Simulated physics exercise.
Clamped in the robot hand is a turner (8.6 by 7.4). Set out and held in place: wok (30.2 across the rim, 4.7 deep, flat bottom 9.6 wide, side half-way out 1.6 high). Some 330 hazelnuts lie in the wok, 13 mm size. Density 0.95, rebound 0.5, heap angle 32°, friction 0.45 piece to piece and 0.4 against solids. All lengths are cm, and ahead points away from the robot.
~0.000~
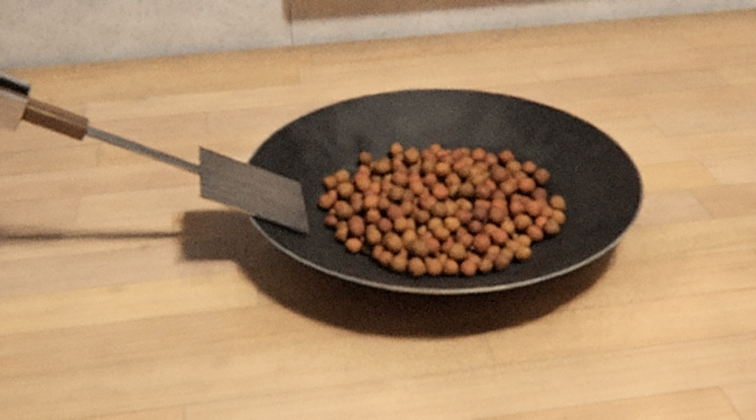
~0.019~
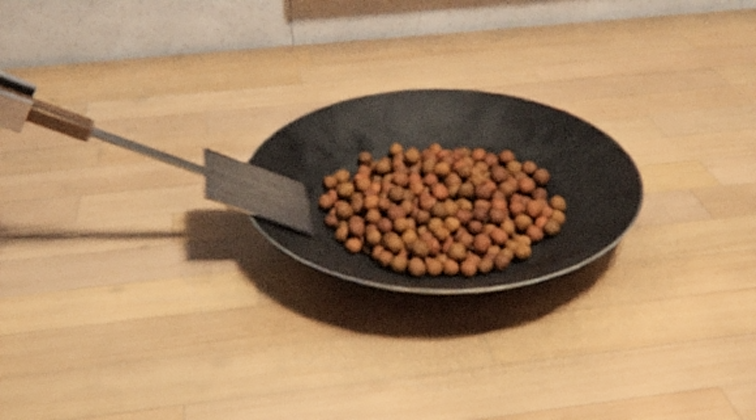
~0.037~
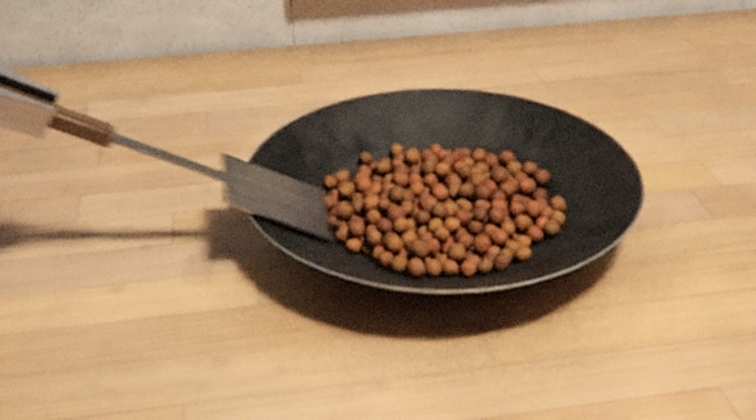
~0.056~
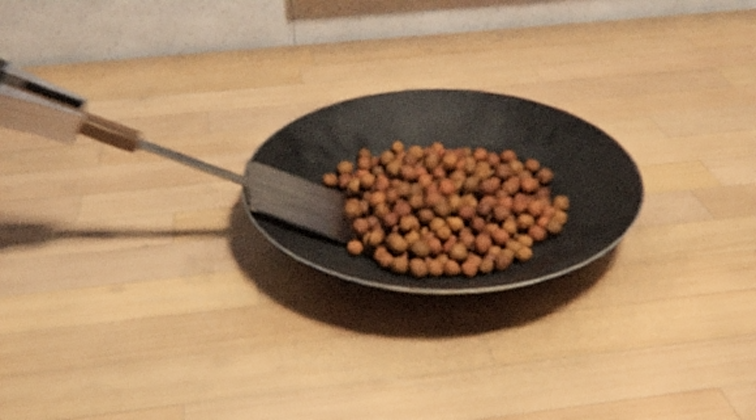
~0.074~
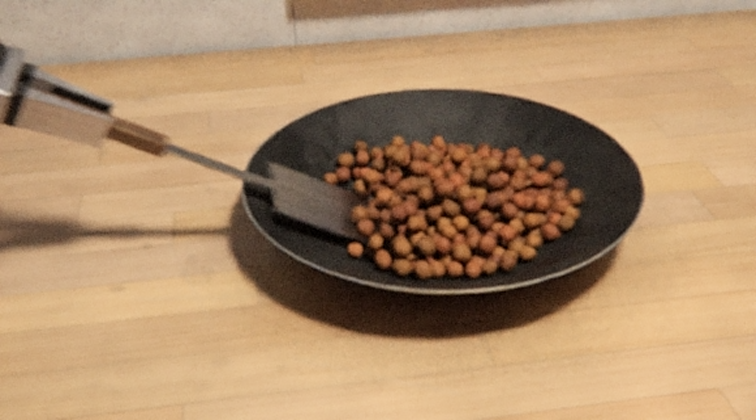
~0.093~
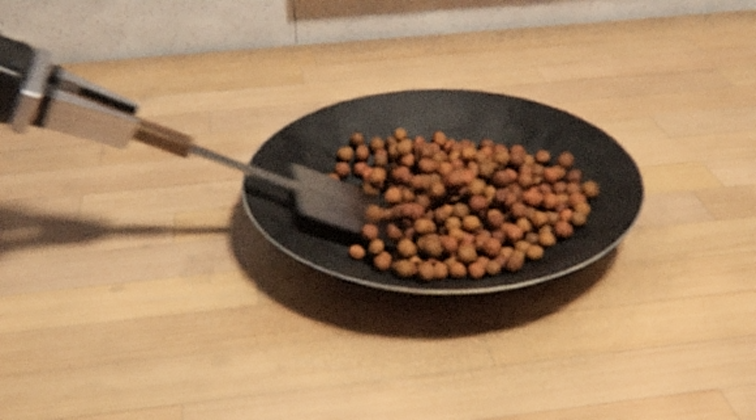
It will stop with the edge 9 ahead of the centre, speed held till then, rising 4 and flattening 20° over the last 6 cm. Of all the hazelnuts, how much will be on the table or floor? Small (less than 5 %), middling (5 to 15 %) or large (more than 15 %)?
Answer: Large; more than 15 % of the hazelnuts finish on the table or floor.
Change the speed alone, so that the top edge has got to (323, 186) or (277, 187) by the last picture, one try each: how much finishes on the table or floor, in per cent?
About 30 and 15 per cent.
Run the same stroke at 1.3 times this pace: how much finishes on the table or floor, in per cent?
Some 35 per cent.
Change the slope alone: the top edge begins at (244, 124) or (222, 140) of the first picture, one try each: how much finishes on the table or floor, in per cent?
About 30 and 25 per cent.
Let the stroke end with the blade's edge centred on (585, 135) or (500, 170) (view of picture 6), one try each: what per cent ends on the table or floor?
About 30 and 5 per cent.
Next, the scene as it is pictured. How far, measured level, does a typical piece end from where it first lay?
About 5 cm.
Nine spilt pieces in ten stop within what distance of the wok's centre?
Some 50 cm.
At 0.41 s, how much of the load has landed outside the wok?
Some 15 per cent.
After 0.14 s, sloping 29°, highest piece 6 above the table; 327 in the wok.
After 0.18 s, sloping 22°, highest piece 6 above the table; 327 in the wok.
After 0.41 s, sloping 9°, highest piece 7 above the table; 247 in the wok, 53 on the table or floor, 27 on the blade or in flight.
After 1.46 s, sloping 9°, highest piece 4 above the table; 247 in the wok, 80 on the table or floor.
In the end, 247 in the wok, 80 on the table or floor. That is 24 % on the table or floor.
